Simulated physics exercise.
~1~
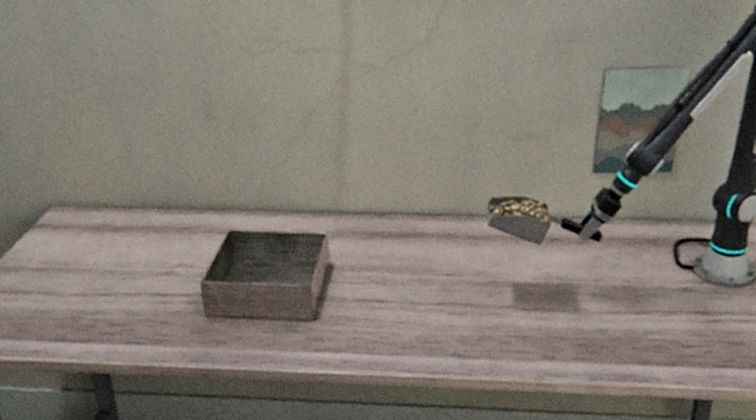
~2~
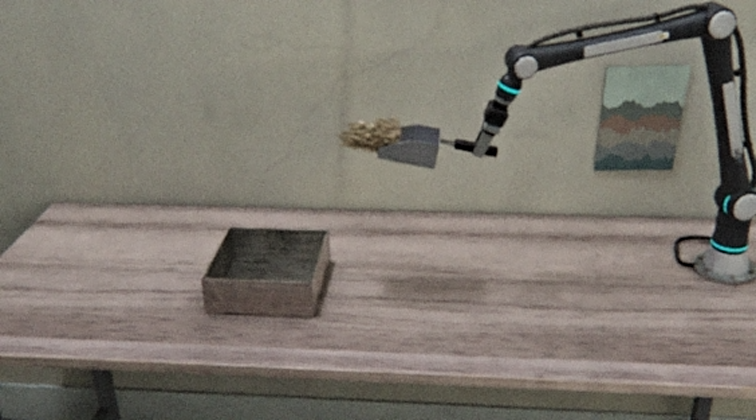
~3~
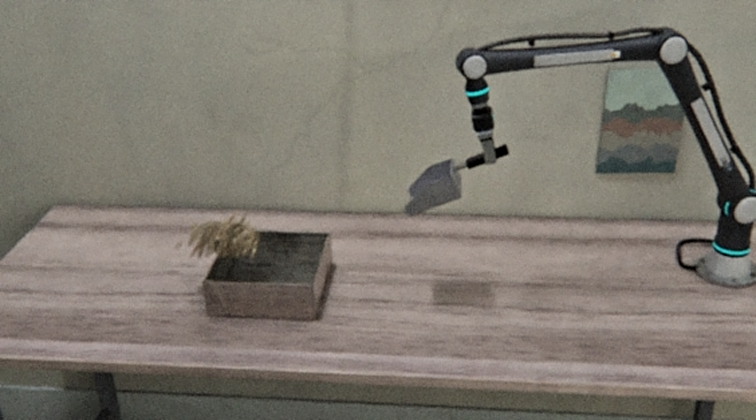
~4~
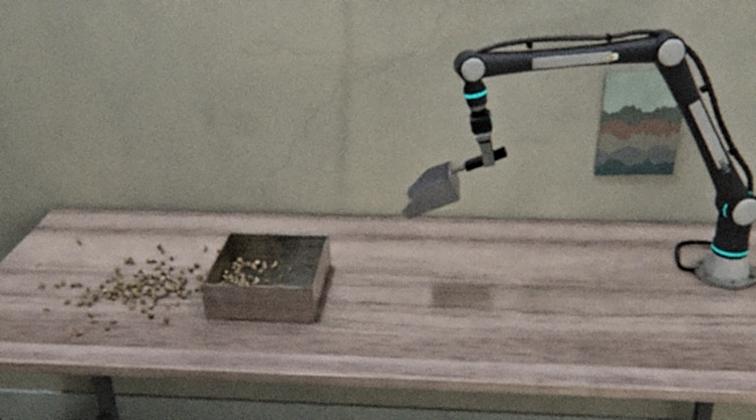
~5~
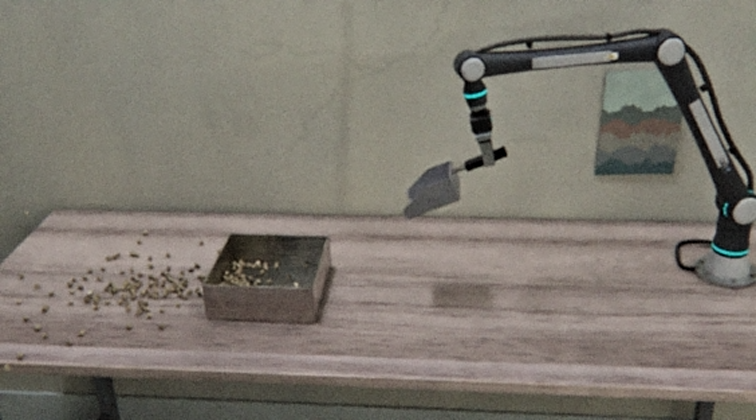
Robot arm swinging a scoop of small pebbles left and flinging them toward a square bin, many scattering across the wooden table.
